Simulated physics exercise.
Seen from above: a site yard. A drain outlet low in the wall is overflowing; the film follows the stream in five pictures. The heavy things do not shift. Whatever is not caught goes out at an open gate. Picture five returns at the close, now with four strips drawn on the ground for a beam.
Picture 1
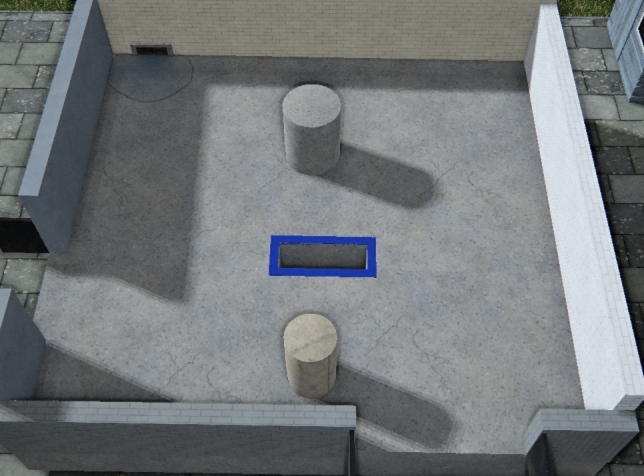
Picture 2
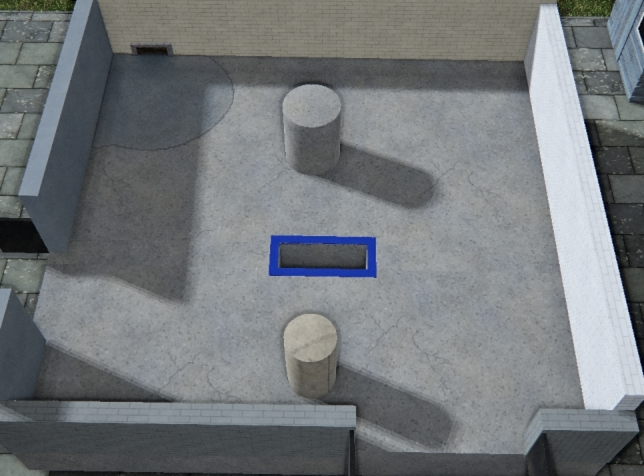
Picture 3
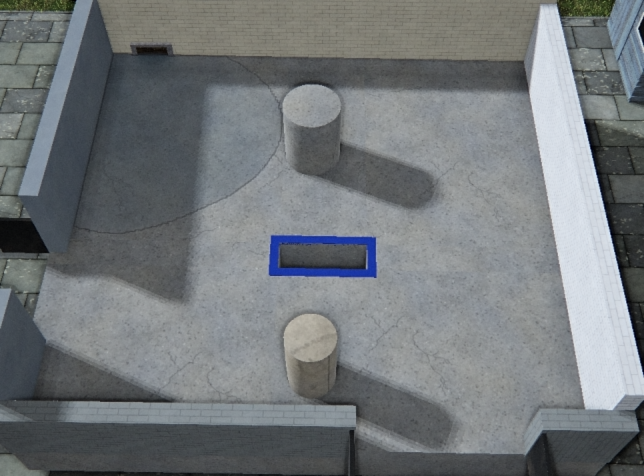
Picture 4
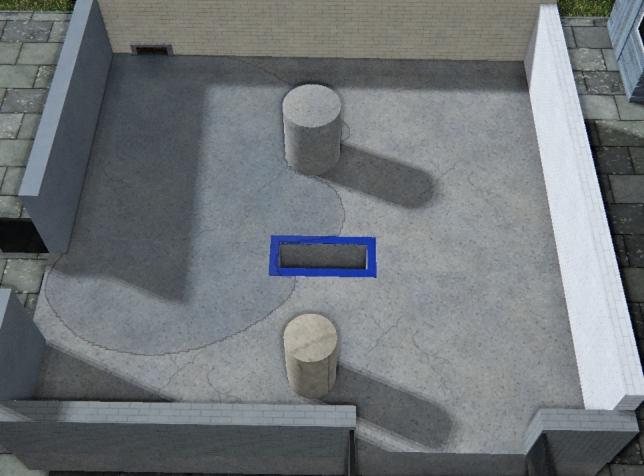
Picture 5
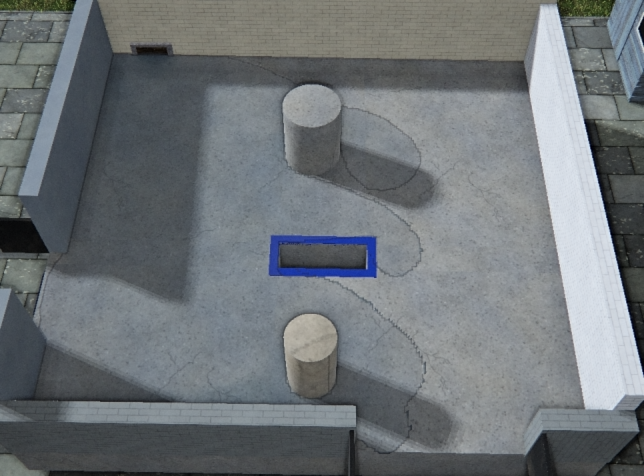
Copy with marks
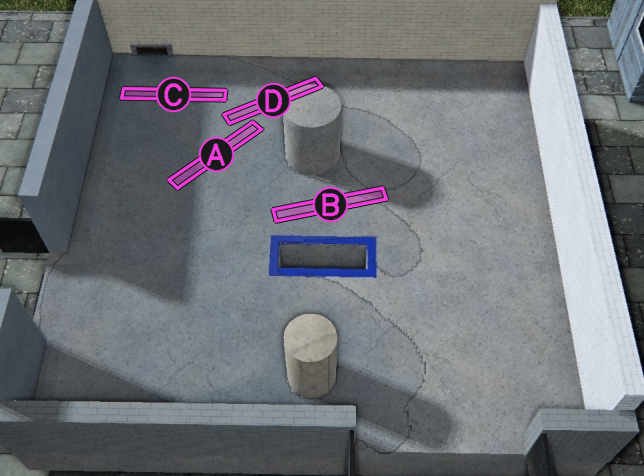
A walled concrete yard is seen from above at an angle, with the view staying still. Two pale round pillars stand near the middle, above and below a blue-edged rectangular pit, with grey walls left and front and a white wall right. A thin sheet of water spreads from a small dark opening at the upper left, passes around the pillars and reaches the pit and front wall.
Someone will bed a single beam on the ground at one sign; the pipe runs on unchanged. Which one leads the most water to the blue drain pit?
I would pick spot D.
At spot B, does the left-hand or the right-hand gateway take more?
The right gate.
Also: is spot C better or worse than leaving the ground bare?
It is worse.
On the marked copy, A from (173, 184) to (257, 125); B from (274, 215) to (384, 193); C from (122, 93) to (225, 95); D from (226, 118) to (318, 82).
If A is chosen, about 6 % of the stream runs into the blue drain pit, about 93 % out by the gates.
If B is chosen, about 13 % of the stream runs into the blue drain pit, about 85 % out by the gates.
If C is chosen, about 11 % of the stream runs into the blue drain pit, about 88 % out by the gates.
If D is chosen, about 22 % of the stream runs into the blue drain pit, about 76 % out by the gates.
